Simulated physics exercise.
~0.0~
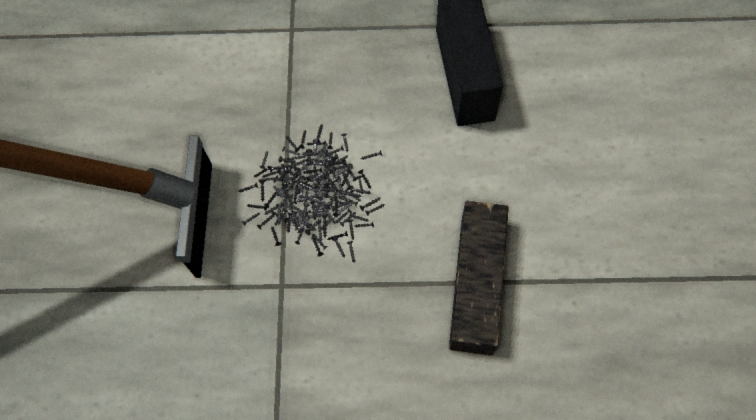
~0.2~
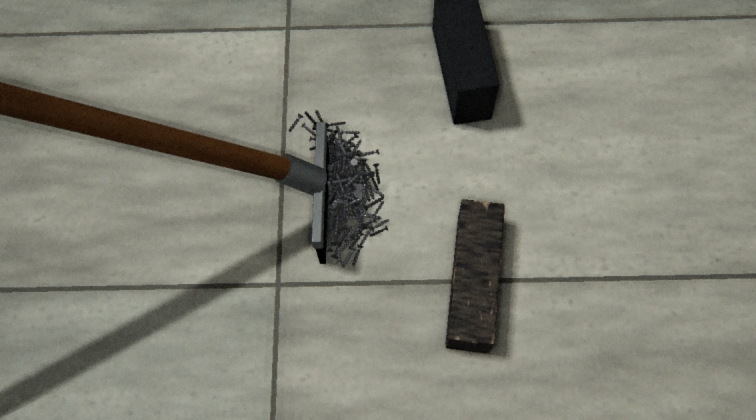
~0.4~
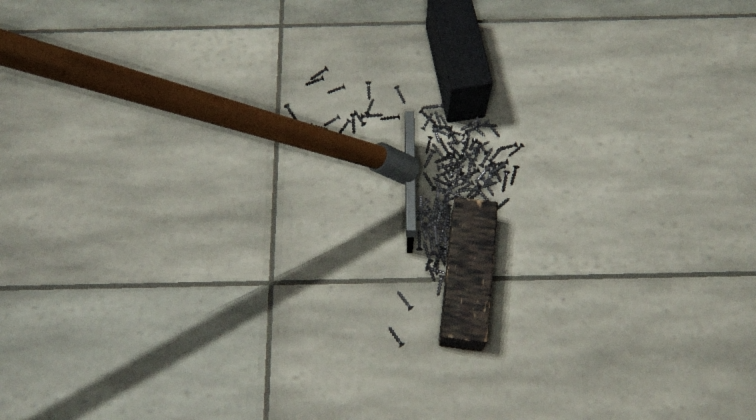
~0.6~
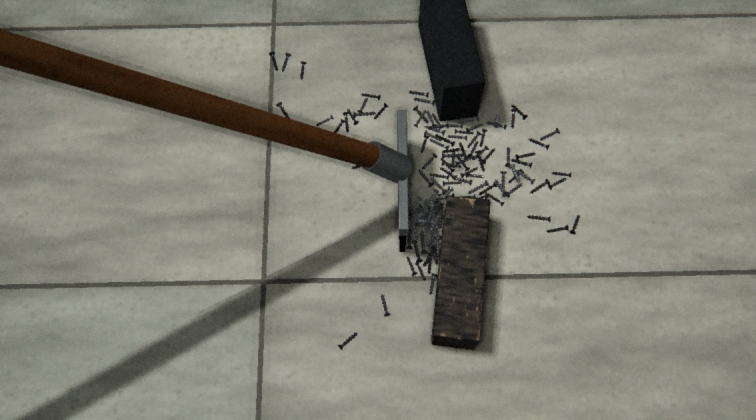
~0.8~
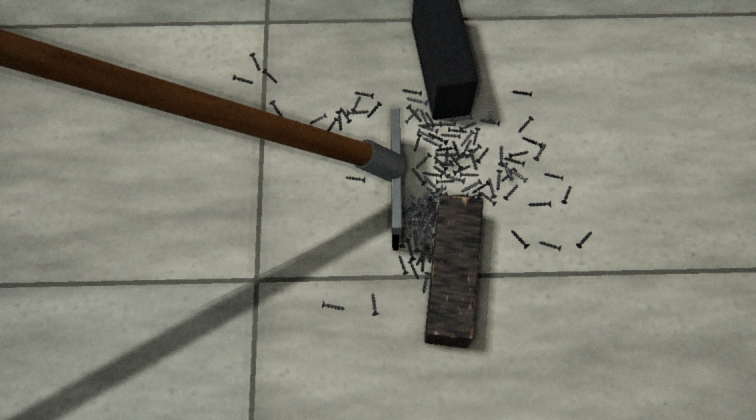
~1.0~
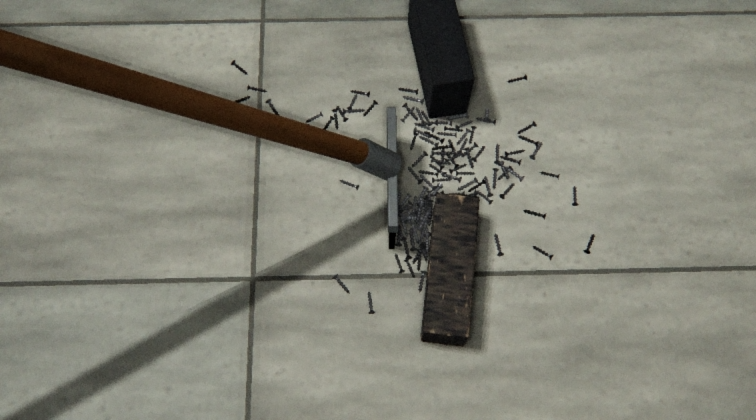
Squeegee pushing a pile of dark screws right across pale tiles into two blocks, some spilling through the gap, many stopping short.
